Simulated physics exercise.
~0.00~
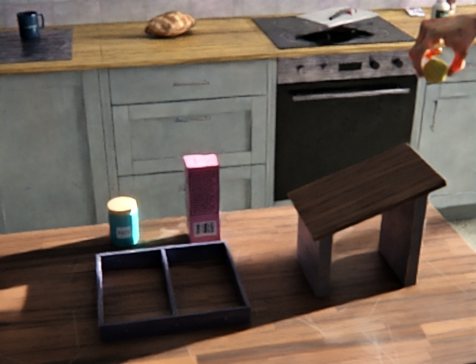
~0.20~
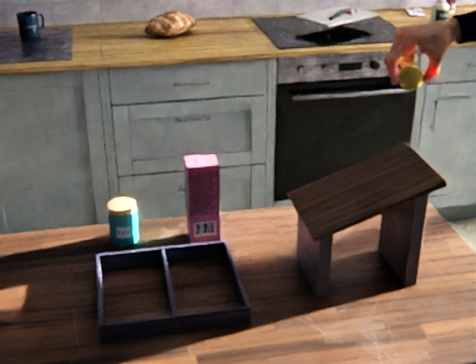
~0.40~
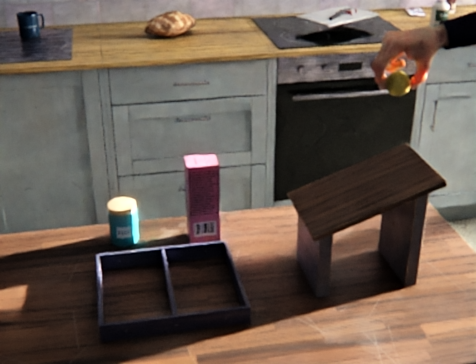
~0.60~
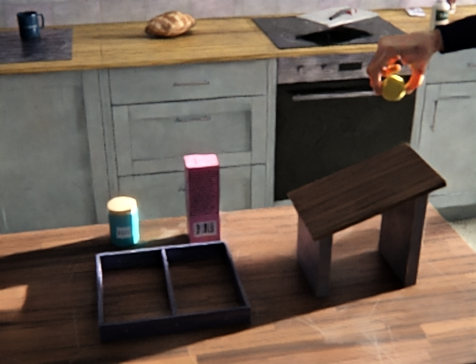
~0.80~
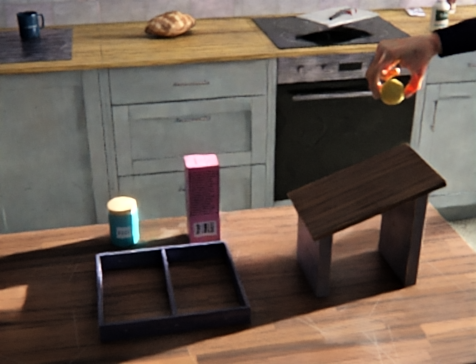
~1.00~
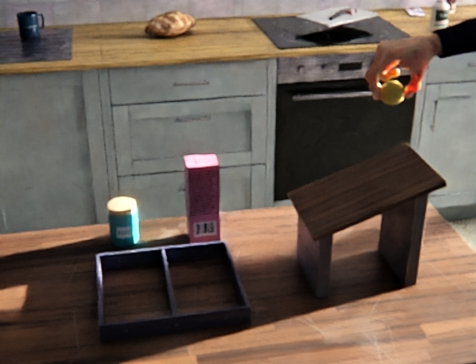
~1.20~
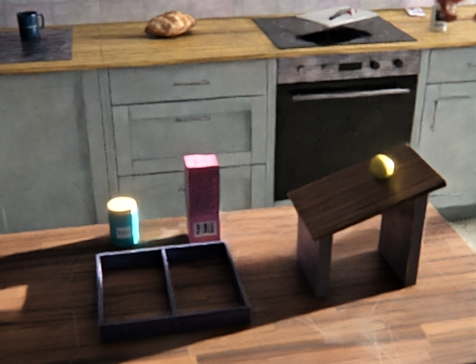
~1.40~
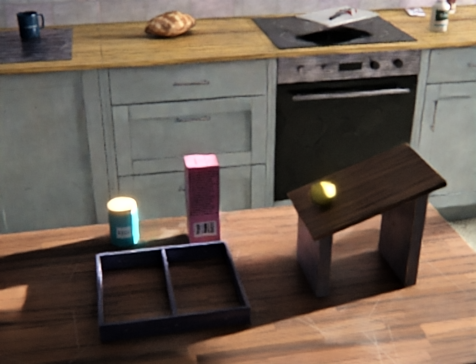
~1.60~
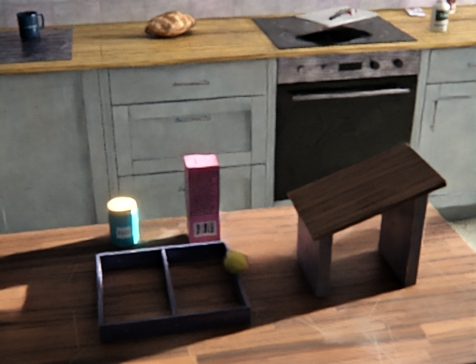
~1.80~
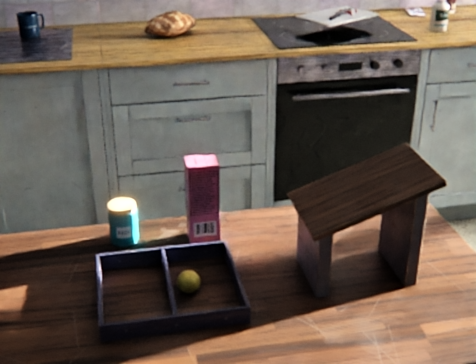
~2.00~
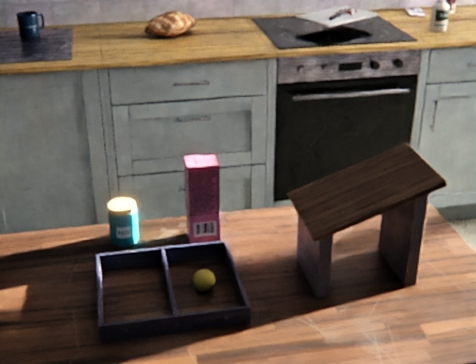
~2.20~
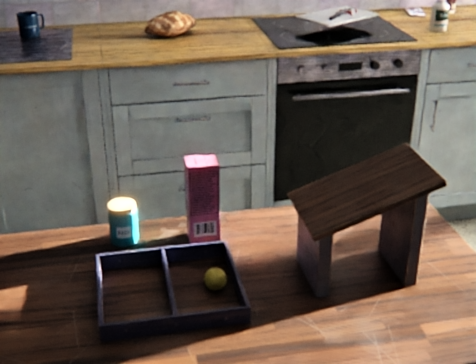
In a kitchen, a hand releases a yellow lemon, which rolls down a slanted board into the tray's nearer bay.
